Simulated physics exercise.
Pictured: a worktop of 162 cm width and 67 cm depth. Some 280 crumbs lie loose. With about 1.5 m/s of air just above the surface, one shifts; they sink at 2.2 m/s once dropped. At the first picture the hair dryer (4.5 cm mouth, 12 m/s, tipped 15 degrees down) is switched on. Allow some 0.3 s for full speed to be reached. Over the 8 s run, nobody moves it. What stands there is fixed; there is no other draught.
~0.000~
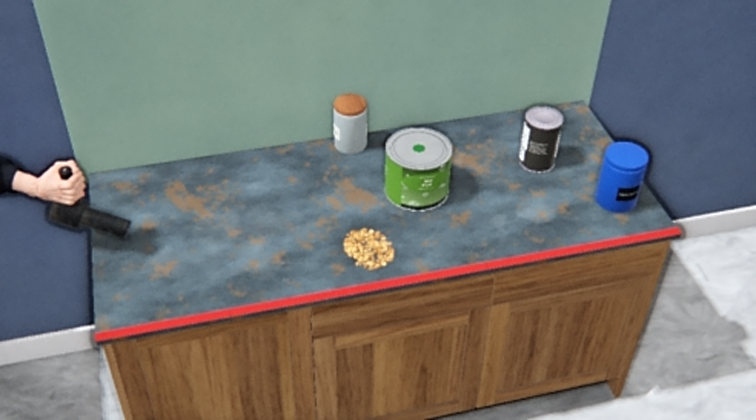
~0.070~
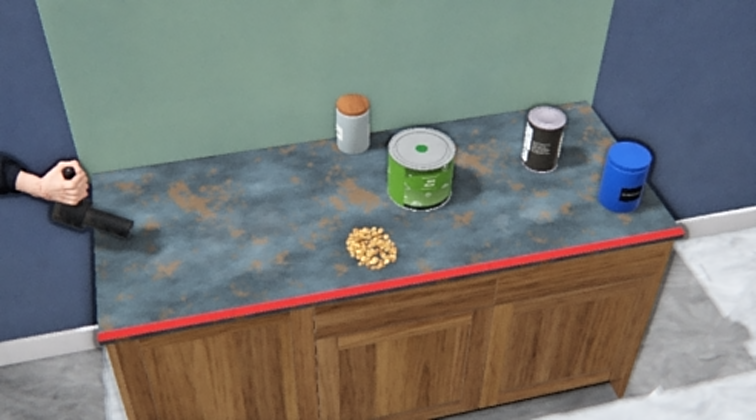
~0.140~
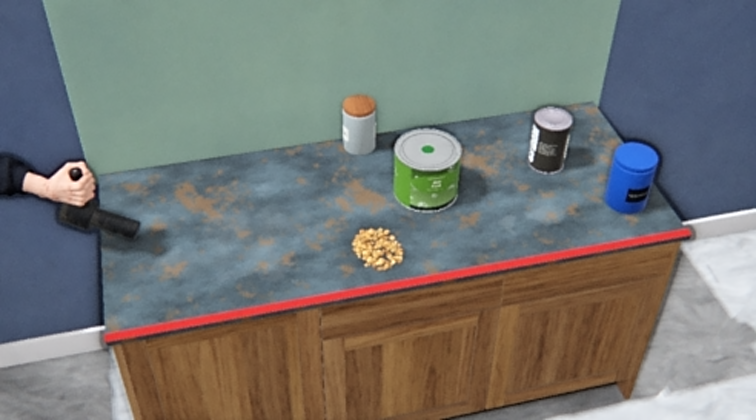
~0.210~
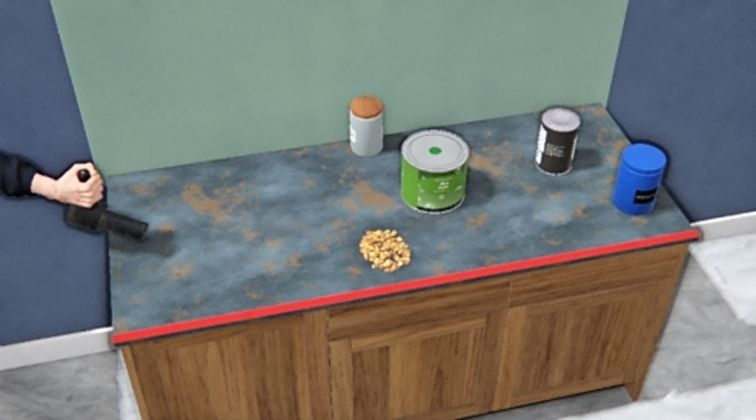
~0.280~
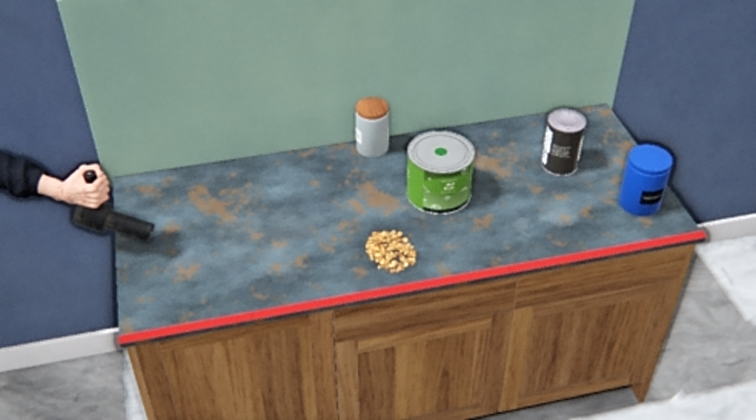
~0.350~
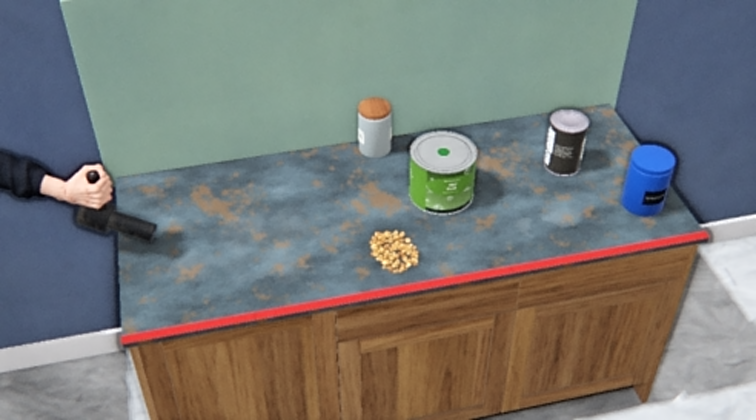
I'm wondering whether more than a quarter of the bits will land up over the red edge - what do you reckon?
Chances are the quarter threshold gets crossed at that edge.
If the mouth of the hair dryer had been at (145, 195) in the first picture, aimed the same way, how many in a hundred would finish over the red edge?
100 per cent.
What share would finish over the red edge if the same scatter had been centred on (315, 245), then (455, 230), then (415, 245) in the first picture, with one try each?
Roughly 30 %, then 15 %, then 50 %.
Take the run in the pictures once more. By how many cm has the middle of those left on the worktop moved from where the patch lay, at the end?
Roughly 75 centimetres.
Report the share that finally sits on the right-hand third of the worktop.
About 40 percent.
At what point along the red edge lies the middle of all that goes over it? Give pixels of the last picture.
Median crossing point, approx. (579, 261).
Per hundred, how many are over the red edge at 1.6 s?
60 %, roughly.
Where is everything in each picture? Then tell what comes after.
In the first picture, the middle of the crumbs is near (368, 248), none has stirred yet and the mouth of the hair dryer is at (128, 230).
In the second picture, the middle of the crumbs is near (370, 247), none has stirred yet and the red edge is centred on (411, 284).
In the third picture, the middle of the crumbs is near (377, 248), none has stirred yet, the top of a large tin is at (428, 149) and the top of a jar is at (359, 104).
In the fourth picture, the middle of the crumbs is near (384, 250) and none has stirred yet.
In the fifth picture, the middle of the crumbs is near (390, 251) and none has stirred yet.
In the sixth picture, the middle of the crumbs is near (392, 251) and none has stirred yet.
After 1.6 s the count stands so, 56 % are over the red edge; the middle of those still in play is near (618, 214).
After 2.6 s the count stands so, 56 % are over the red edge; the middle of those still in play is near (625, 213).
After 4.4 s the count stands so, 56 % are over the red edge; the middle of those still in play is near (630, 213).
After 8.0 s, at the end, 56 % are over the red edge; the middle of those still in play is near (637, 214).
